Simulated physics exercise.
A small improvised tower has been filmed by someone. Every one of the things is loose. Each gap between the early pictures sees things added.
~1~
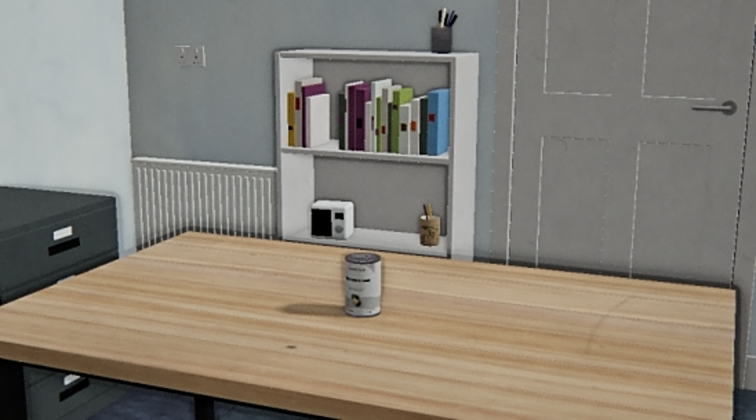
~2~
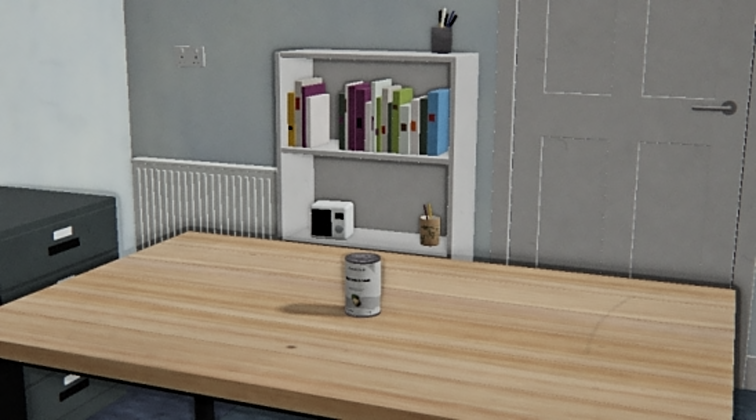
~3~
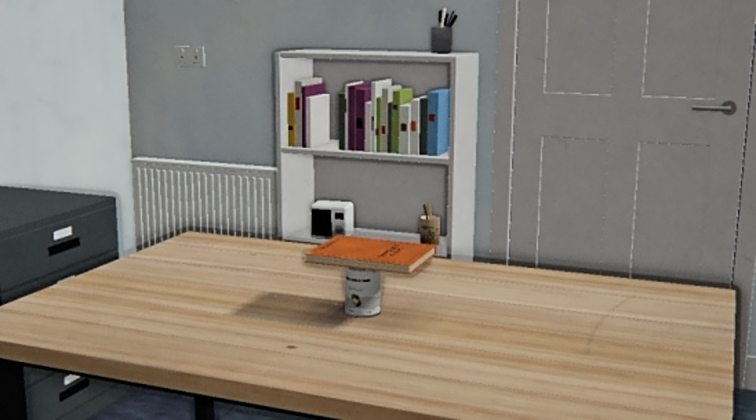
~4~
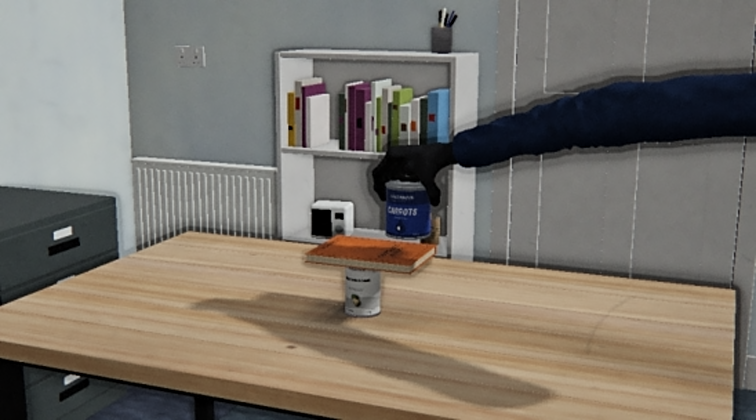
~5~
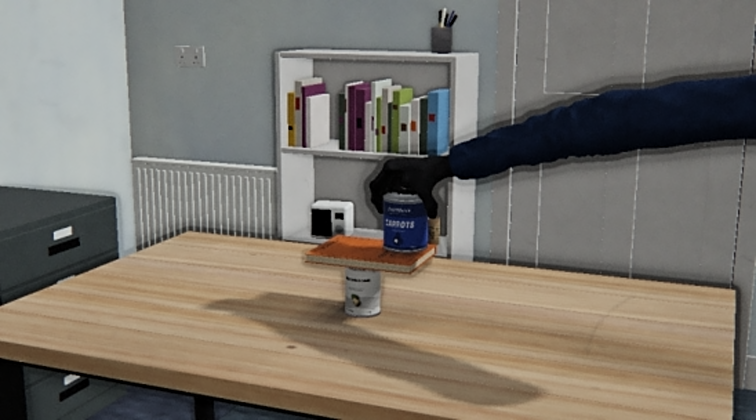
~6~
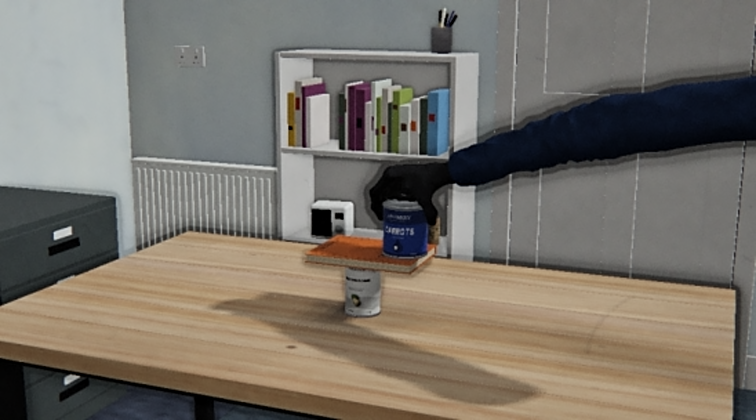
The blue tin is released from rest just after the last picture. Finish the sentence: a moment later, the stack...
It topples.
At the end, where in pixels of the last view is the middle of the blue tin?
Look around (475, 308) in the final frame.
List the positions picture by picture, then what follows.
The last thing is not in view yet; white tin (363, 285), in the first picture.
The last thing is not in view yet; white tin (363, 285), in the second picture.
The last thing is not in view yet; white tin (363, 285), in the third picture.
Coming down; blue tin (408, 209); white tin (363, 285), in the fourth picture.
Coming down; blue tin (405, 222); white tin (363, 285), in the fifth picture.
Set down, still held; blue tin (405, 229); white tin (363, 285), in the sixth picture.
Then, 0.40 s after the last picture, blue tin now fallen; orange book tipped 62° from how it was.
Then, 0.50 s after the last picture, orange book tipped 68° from how it was.
Then, 0.90 s after the last picture, orange book now fallen.
At rest, fallen, blue tin and orange book; white tin in place. Seen from the same camera at the end, blue tin near (475, 308). The stack loses its balance.
